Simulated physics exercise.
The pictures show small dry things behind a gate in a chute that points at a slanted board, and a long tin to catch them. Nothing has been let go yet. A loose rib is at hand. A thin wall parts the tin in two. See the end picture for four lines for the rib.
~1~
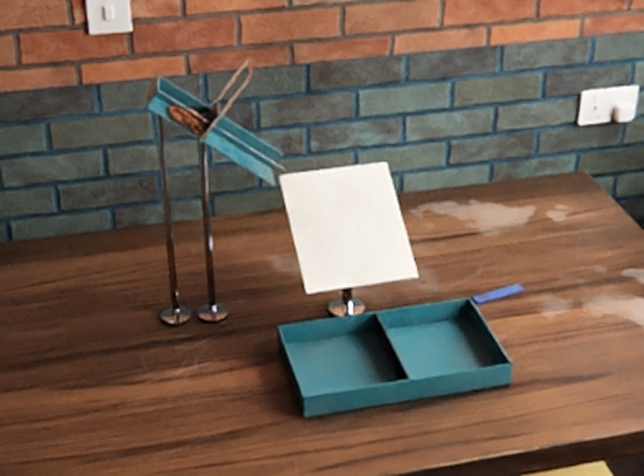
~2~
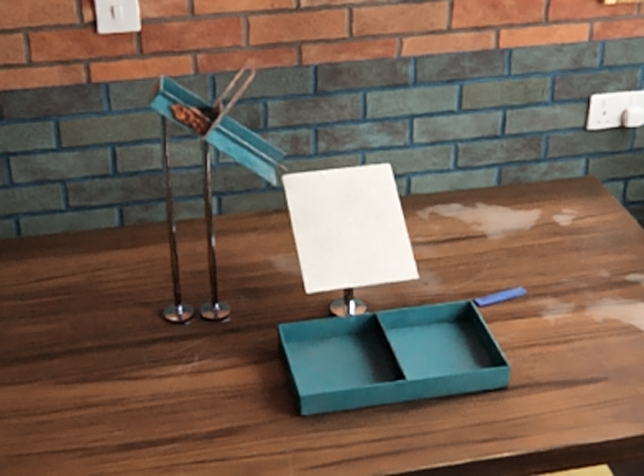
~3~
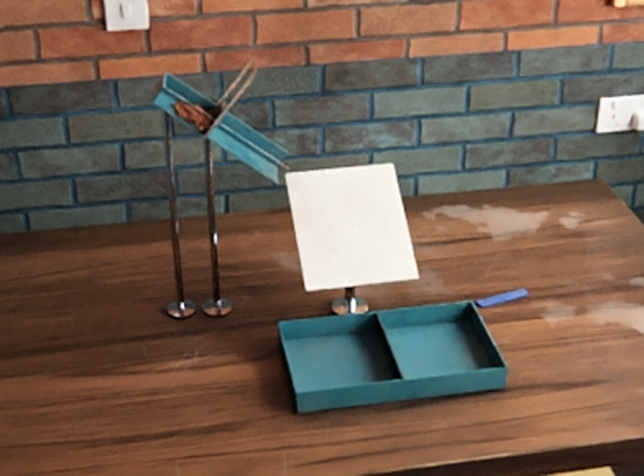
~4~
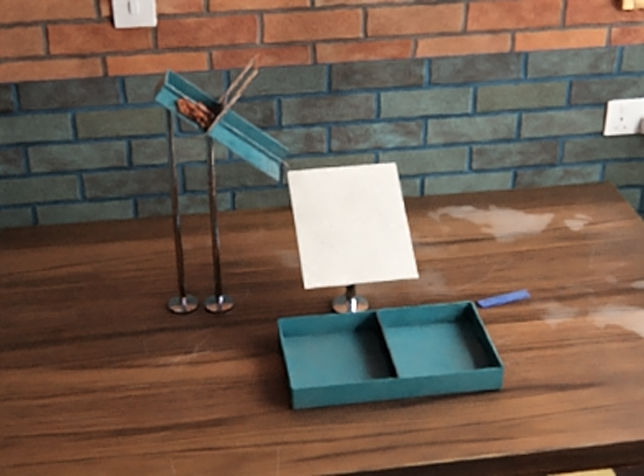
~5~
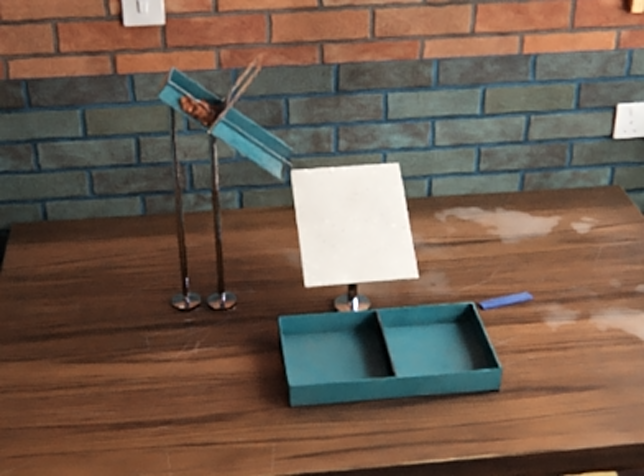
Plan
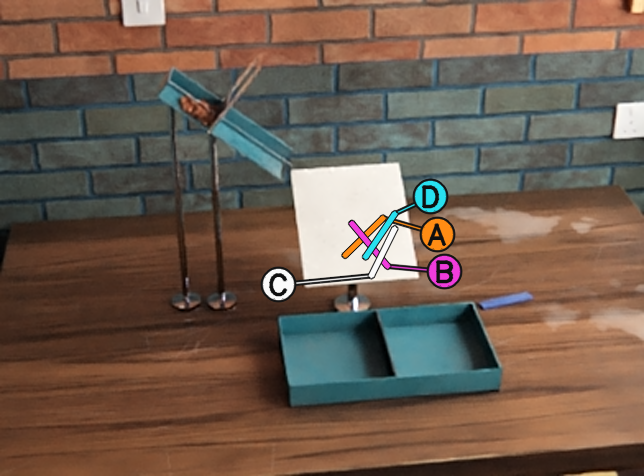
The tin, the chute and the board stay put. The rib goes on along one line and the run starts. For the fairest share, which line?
B works best here.
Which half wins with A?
The left half.
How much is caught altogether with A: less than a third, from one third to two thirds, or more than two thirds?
More than two thirds.
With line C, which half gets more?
More lands on the left.
On the marked copy, line A from (383, 218) to (345, 255); line B from (351, 223) to (387, 266); line C from (394, 228) to (371, 275); line D from (394, 213) to (365, 256).
With A, of what is caught, nearly all in the left half, a stray few in the right.
With B, of what is caught, about half in the left half, about half in the right.
With C, of what is caught, nearly all in the left half, a stray few in the right.
With D, of what is caught, nearly all in the left half, a small part in the right.
